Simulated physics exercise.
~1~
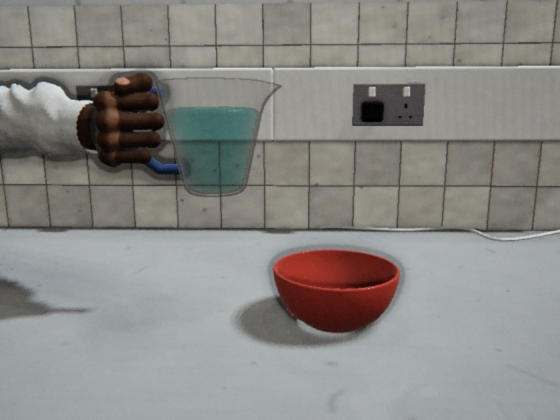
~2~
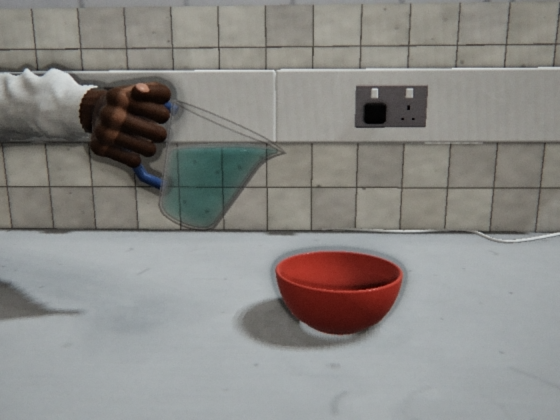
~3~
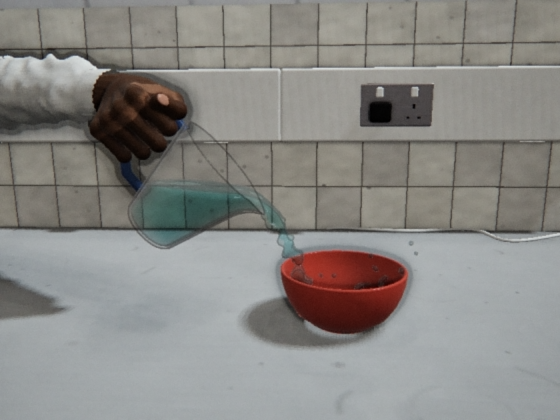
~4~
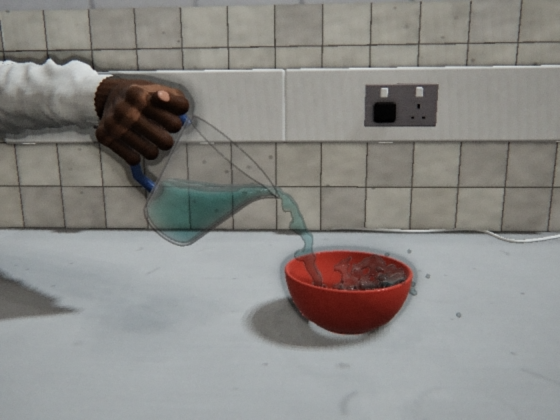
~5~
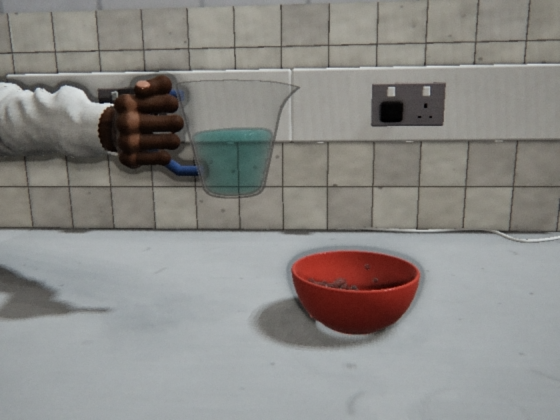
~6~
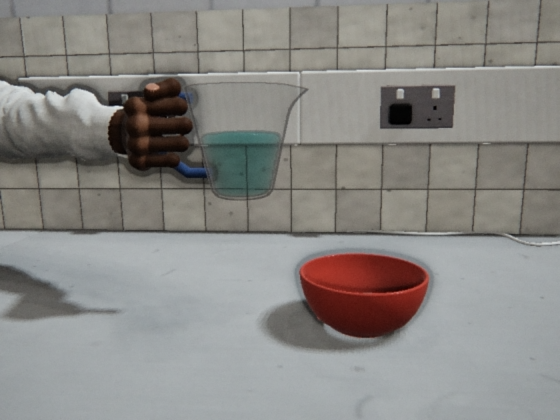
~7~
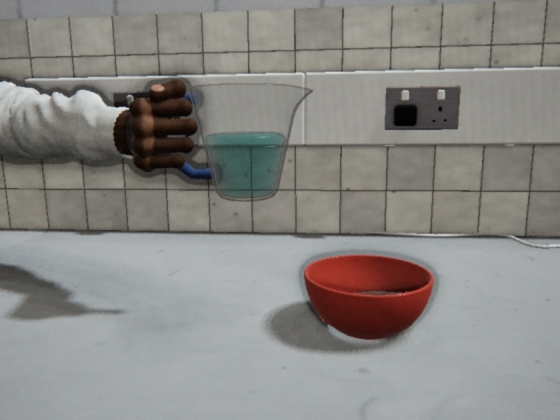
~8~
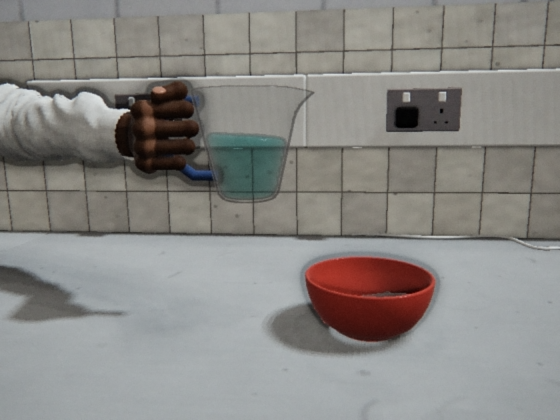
A hand tips a clear jug, pours blue-green liquid into a red bowl, then levels it.
